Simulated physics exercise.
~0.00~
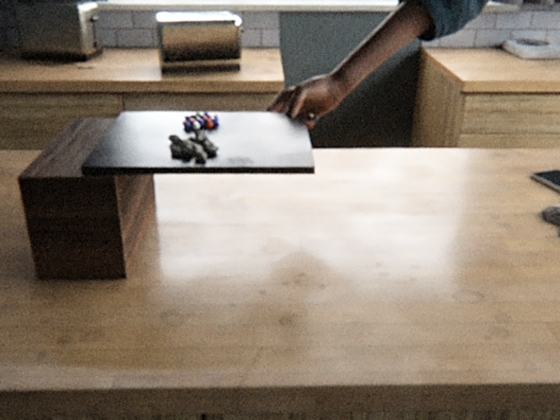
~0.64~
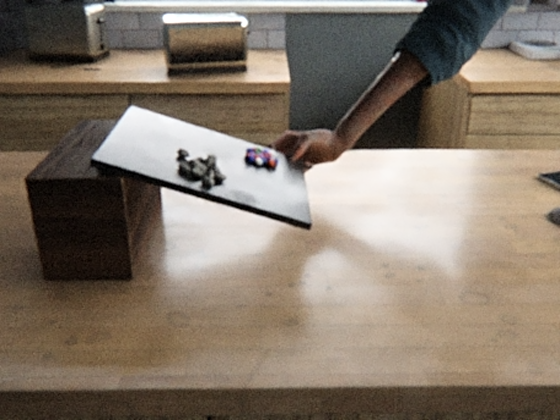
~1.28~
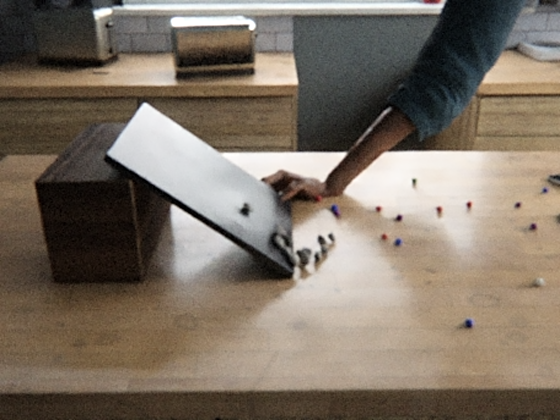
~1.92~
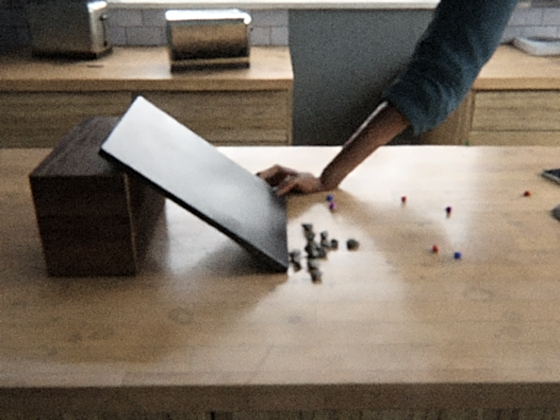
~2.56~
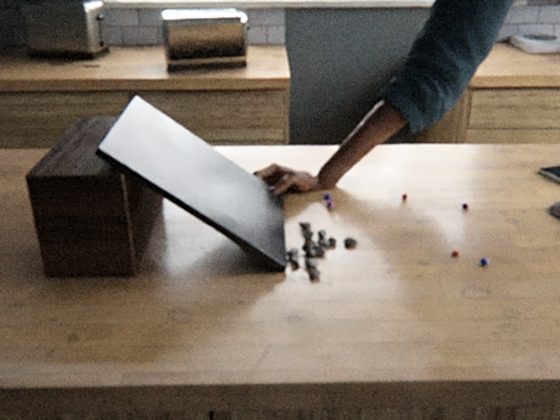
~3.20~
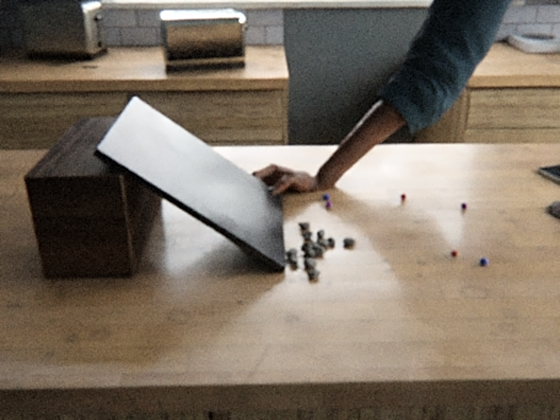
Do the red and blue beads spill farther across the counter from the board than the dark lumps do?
Yes, the red and blue beads travel farther, with the few still in view spread out to the right, while the dark lumps stay clustered near the foot of the board.
